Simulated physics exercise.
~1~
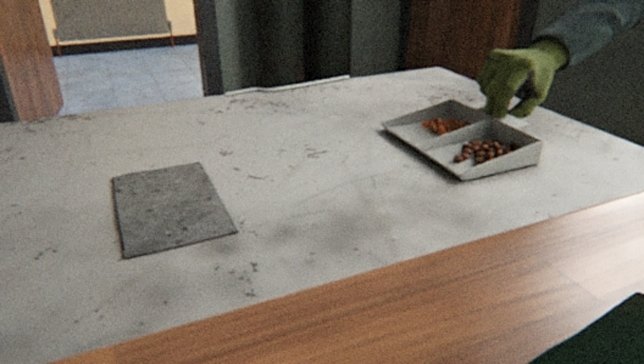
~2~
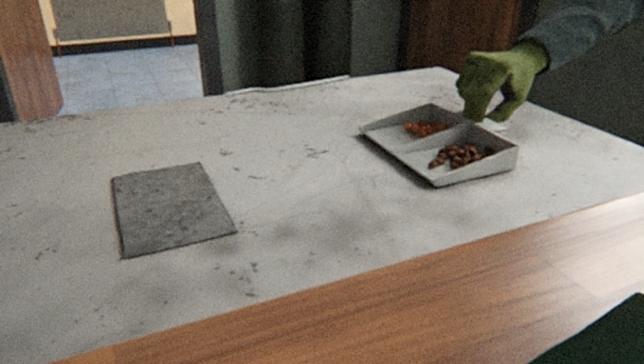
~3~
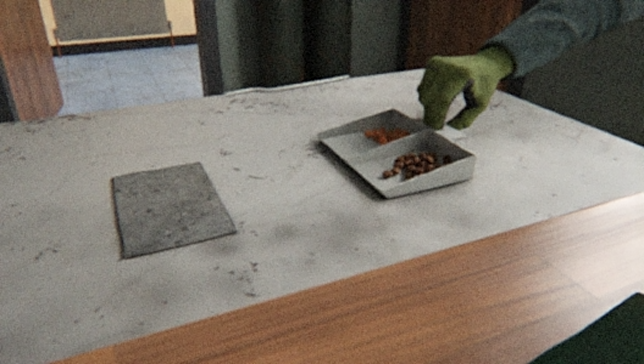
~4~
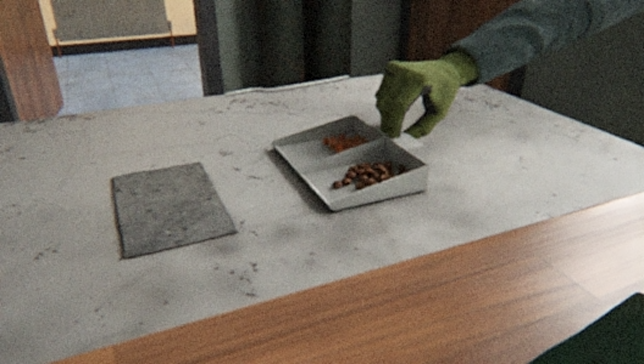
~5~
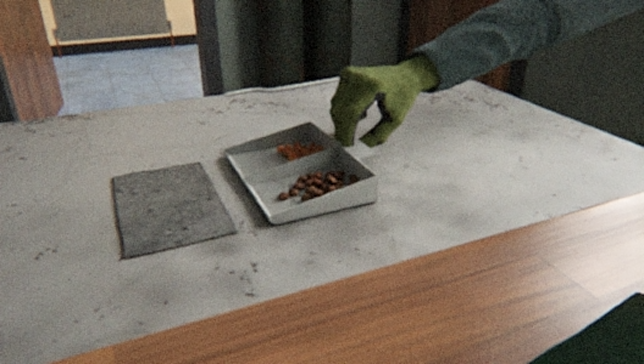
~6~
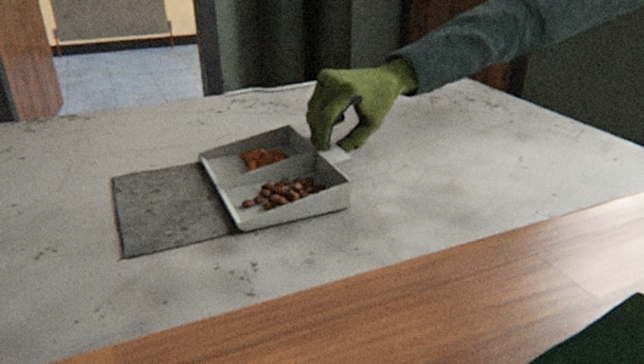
On a worn pale tabletop, a green-gloved hand slid a shallow divided tray of small reddish-brown bits and darker brown nut-like pieces leftward until it reached a flat gray slab, where it ended up with both piles still inside.
